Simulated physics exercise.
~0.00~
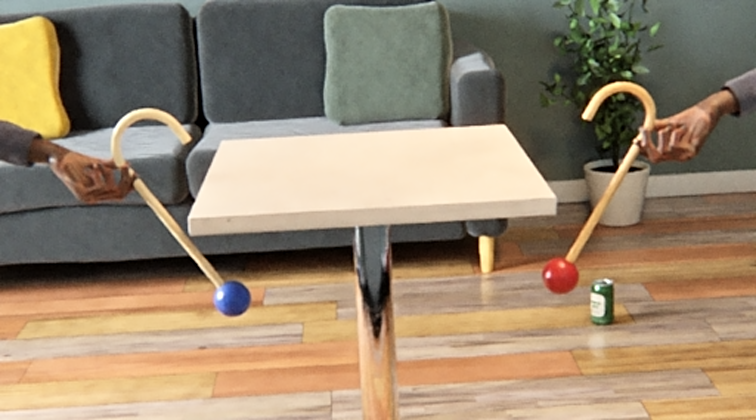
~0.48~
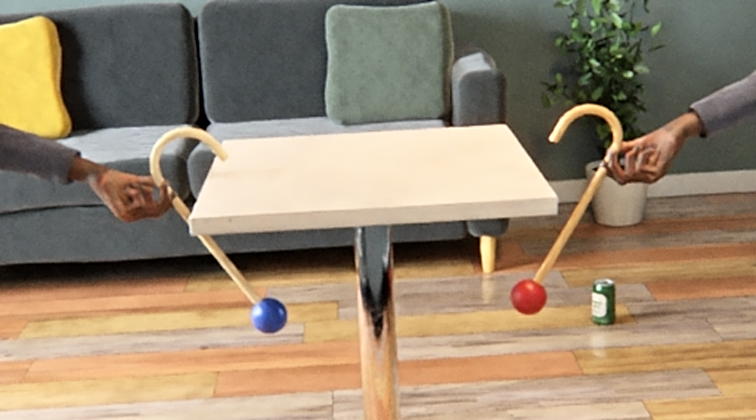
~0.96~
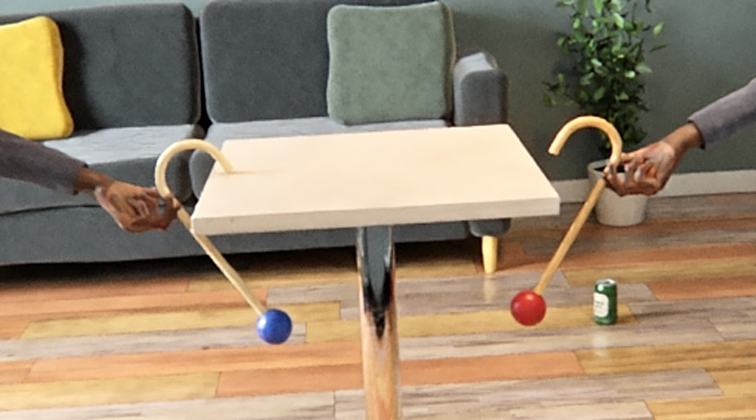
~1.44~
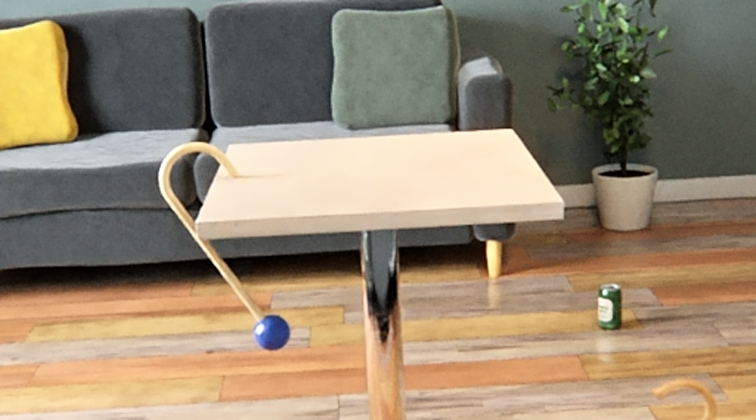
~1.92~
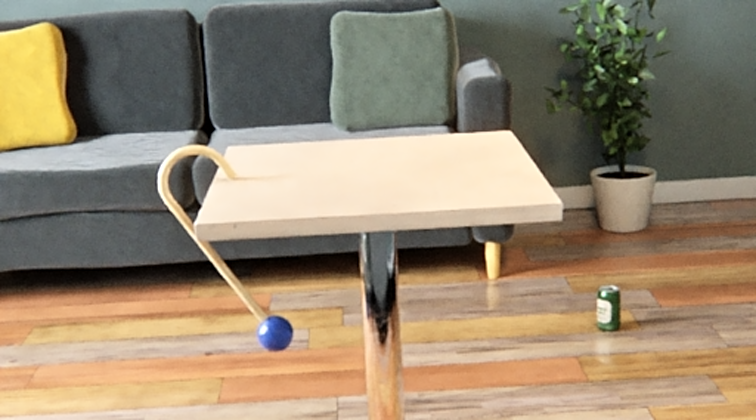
In a living room with a gray sofa and a potted plant, two hands hold cane-like objects with curved handles on either side of a pale table, one tipped with a blue ball at left, the other with a red ball at right. The hands move inward and slightly down, bringing the blue-tipped one's hook over the table's left edge while the red-tipped one stays clear of the right edge. Both hands let go and withdraw. The red-tipped one drops out of view at the lower right. The blue-tipped one remains hanging from the table.
